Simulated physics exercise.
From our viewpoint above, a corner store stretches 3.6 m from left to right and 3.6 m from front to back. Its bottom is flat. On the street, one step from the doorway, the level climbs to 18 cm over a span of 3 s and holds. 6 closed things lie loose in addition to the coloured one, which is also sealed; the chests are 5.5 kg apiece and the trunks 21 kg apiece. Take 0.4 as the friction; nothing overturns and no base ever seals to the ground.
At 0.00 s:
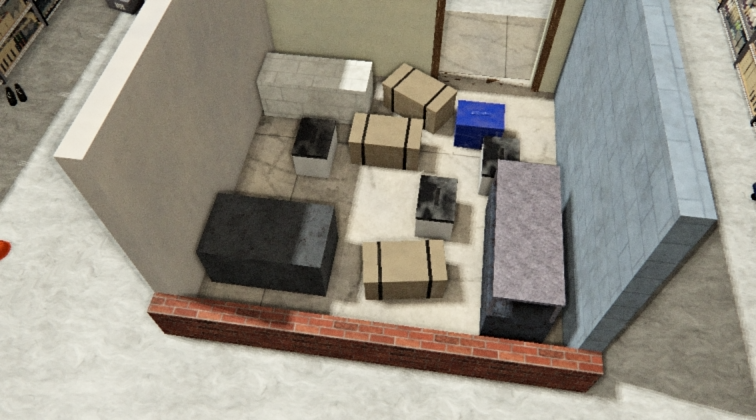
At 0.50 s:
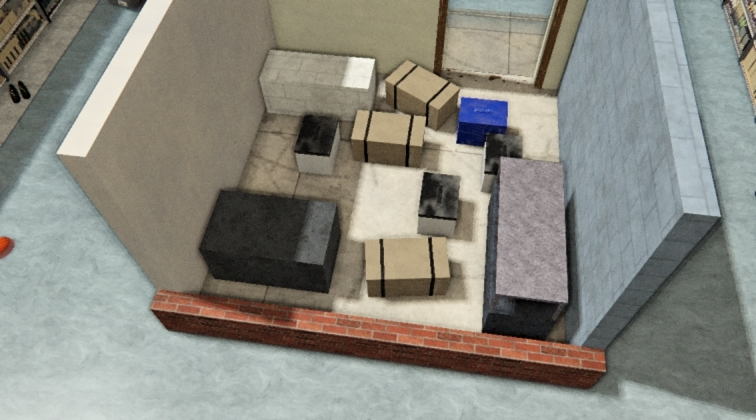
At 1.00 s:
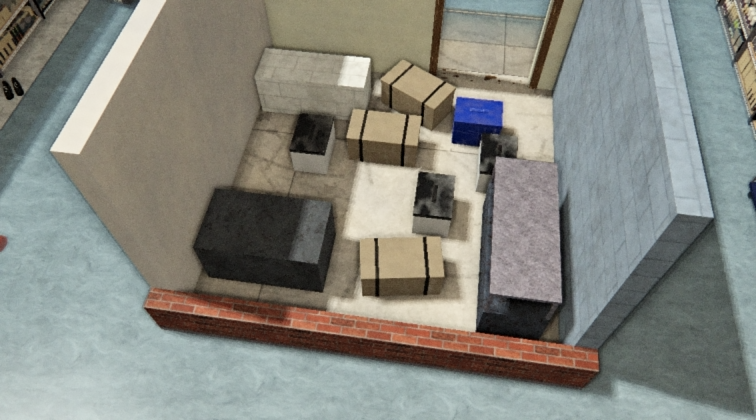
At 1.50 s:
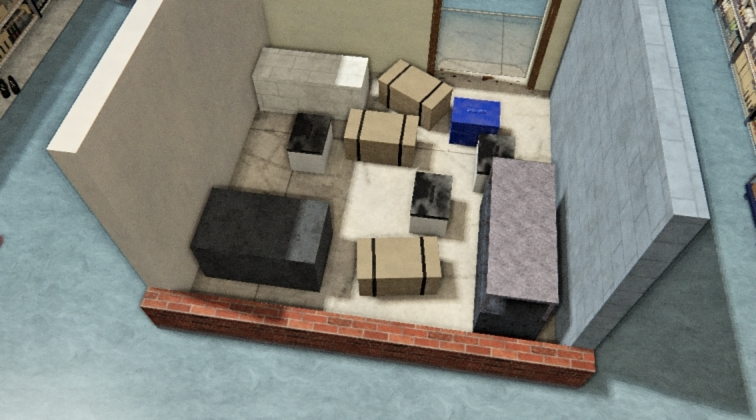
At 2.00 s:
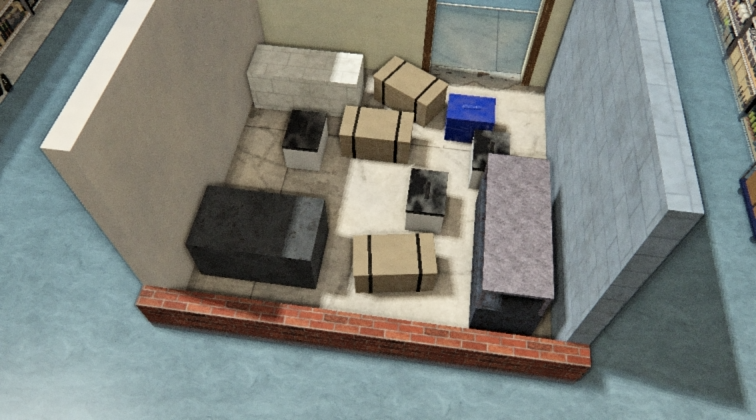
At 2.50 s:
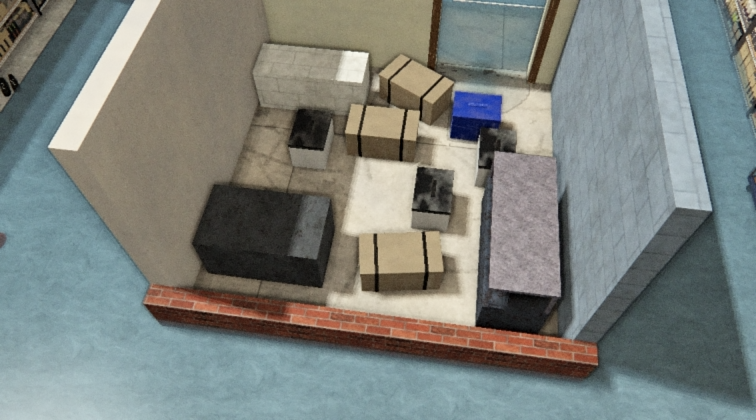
Corner store seen from above, with strapped boxes, dark-topped bins and a blue chest sitting still as the view shifts slightly.
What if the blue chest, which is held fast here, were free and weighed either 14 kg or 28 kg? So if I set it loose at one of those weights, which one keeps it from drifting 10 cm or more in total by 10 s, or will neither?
Neither ballast works.
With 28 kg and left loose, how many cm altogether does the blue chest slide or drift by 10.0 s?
The total path comes to around 30 cm.
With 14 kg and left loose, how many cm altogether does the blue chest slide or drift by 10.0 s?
Around 200 centimetres in total.
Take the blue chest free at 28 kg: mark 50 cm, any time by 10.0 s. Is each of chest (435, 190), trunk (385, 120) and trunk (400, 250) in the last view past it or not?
The three come out not as far, further, not as far, in that order.
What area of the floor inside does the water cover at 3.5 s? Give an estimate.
At that time the wet patch spans about 2.0 m2.
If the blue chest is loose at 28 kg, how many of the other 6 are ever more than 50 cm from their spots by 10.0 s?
By my count, 2.
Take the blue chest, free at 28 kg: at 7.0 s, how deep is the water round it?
Depth: Approx. 9 cm.
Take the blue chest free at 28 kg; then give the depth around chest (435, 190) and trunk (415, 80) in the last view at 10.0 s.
Close to 7 and 6 centimetres.
After 3.5 s the blue chest would be 32 cm from its start with 14 kg and 13 cm from its start with 28 kg; 5 cm of water round it then.
After 4.5 s the blue chest would be 32 cm from its start with 14 kg and 31 cm from its start with 28 kg; 6 cm of water round it then.
After 7.0 s the blue chest would be 49 cm from its start with 14 kg and 31 cm from its start with 28 kg; 9 cm of water round it then.
After 10.0 s the blue chest would be 174 cm from its start with 14 kg and 31 cm from its start with 28 kg; 10 cm of water round it then.
